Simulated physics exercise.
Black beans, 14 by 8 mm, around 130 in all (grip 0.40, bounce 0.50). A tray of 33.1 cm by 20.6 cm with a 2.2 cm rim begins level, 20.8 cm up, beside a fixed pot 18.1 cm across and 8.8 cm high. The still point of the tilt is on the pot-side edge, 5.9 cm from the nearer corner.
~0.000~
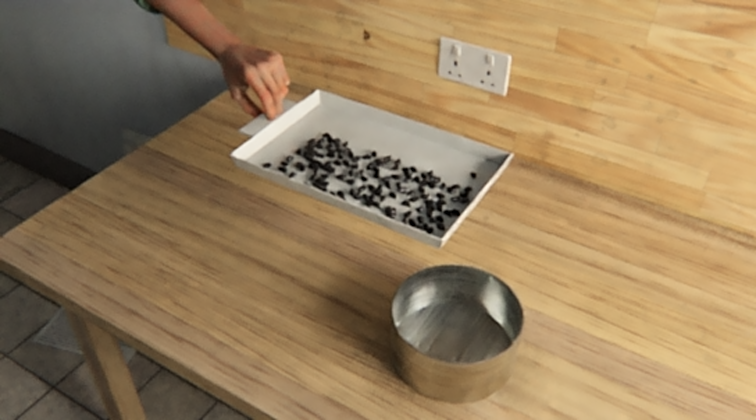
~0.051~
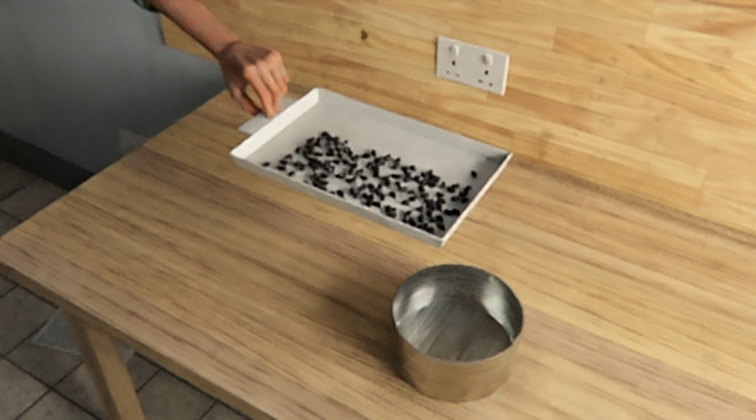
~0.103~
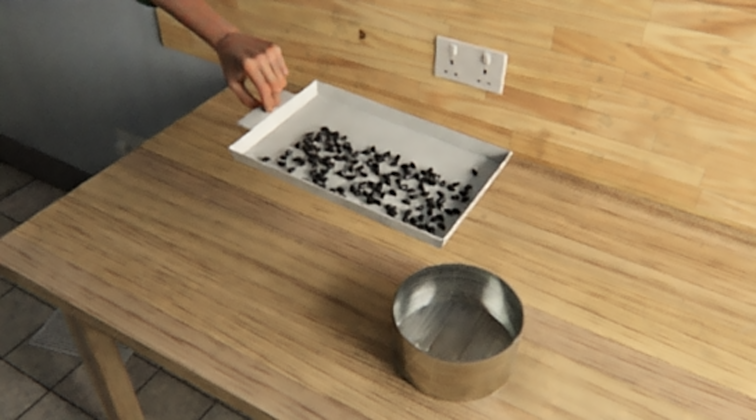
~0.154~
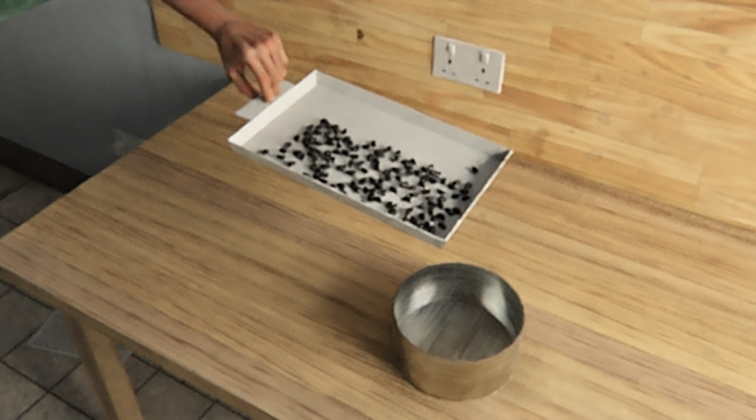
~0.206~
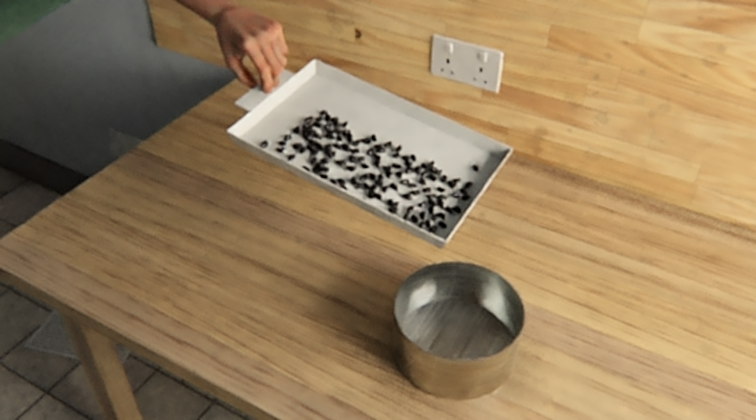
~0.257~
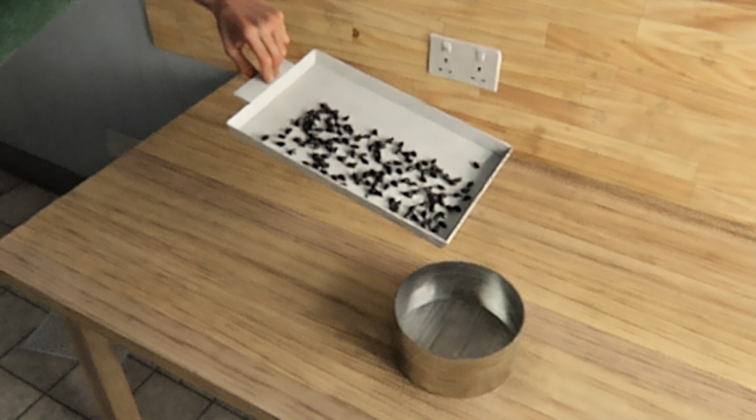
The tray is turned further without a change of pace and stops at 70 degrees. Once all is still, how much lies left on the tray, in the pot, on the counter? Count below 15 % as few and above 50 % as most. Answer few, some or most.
Tray: Most, pot: Some, counter: Few.
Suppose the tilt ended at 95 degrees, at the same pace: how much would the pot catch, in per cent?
It would be near 95 per cent.
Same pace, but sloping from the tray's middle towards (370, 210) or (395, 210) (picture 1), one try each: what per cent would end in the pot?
Some 50 and 70 per cent.
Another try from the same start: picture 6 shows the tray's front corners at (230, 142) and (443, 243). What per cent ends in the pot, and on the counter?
Pot 65, counter 10.
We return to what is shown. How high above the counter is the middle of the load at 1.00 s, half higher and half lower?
Some 24 cm.
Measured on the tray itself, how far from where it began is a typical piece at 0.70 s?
Some 8 cm.
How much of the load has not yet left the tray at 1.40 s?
About 70 per cent.
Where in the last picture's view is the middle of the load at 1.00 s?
Near (453, 215).
Then, at 0.70 s, tilt 40 degrees; the tray holds 100 %, the pot 0 %.
After 1.00 s, tilt 58 degrees; the tray holds 95 %, the pot 0 %.
After 1.40 s, tilt 70 degrees; the tray holds 70 %, the pot 25 %.
At rest (2.5 s), tray 60 %, pot 40 %, counter 0 %.
